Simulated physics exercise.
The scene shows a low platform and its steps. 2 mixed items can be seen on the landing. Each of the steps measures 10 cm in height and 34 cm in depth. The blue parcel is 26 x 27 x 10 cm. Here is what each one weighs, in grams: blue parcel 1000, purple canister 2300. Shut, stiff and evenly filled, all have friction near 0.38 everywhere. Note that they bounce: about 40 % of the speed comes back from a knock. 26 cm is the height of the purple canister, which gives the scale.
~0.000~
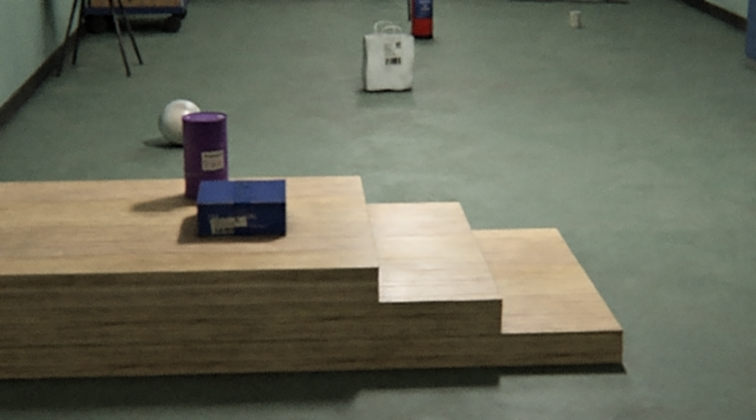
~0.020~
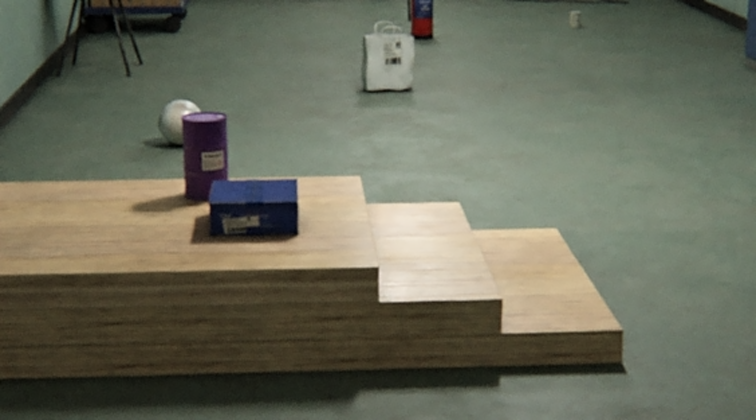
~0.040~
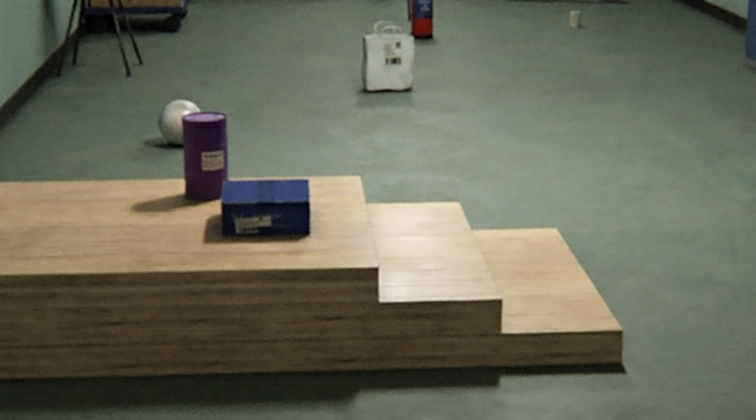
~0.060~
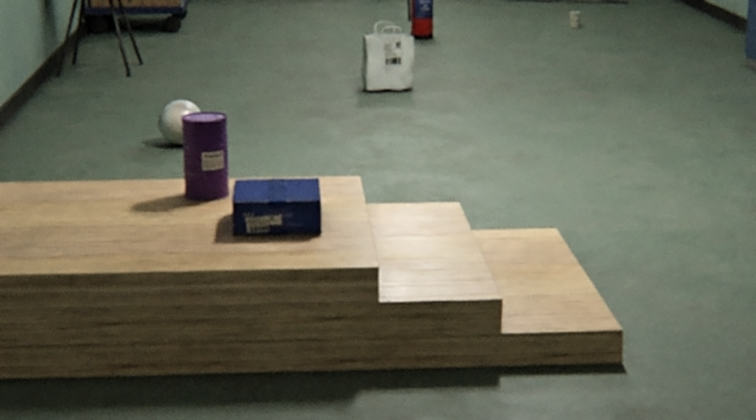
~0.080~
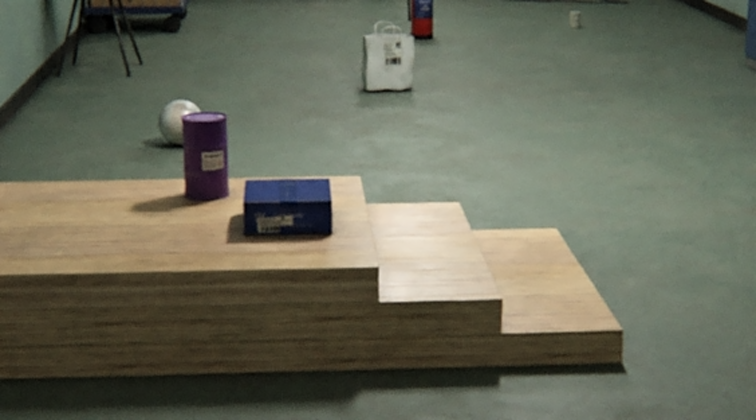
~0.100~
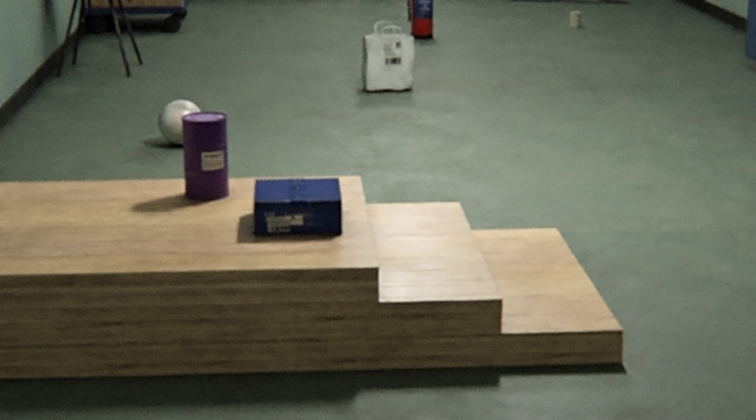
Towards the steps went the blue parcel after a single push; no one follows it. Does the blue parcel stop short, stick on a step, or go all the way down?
That one sits on a stair.
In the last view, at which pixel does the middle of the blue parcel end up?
It ends near (404, 219).
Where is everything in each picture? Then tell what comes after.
Edge 38 cm ahead; blue parcel (243, 207); purple canister (206, 156), in the first picture.
Edge 34 cm ahead; blue parcel (255, 207); purple canister (206, 156), in the second picture.
Edge 31 cm ahead; blue parcel (266, 207); purple canister (206, 156), in the third picture.
Edge 28 cm ahead; blue parcel (277, 206); purple canister (206, 156), in the fourth picture.
Edge 25 cm ahead; blue parcel (288, 206); purple canister (206, 156), in the fifth picture.
Edge 22 cm ahead; blue parcel (298, 206); purple canister (206, 156), in the sixth picture.
By 0.20 s, edge 9 cm ahead; blue parcel near (340, 205).
By 0.40 s, 6 cm past the top edge and 2 cm lower; blue parcel near (391, 211).
When it is over (1.0 s), 11 cm past the top edge and 5 cm lower; purple canister within 12 cm of the start. End places, in pixels of the last picture, blue parcel near (404, 219).
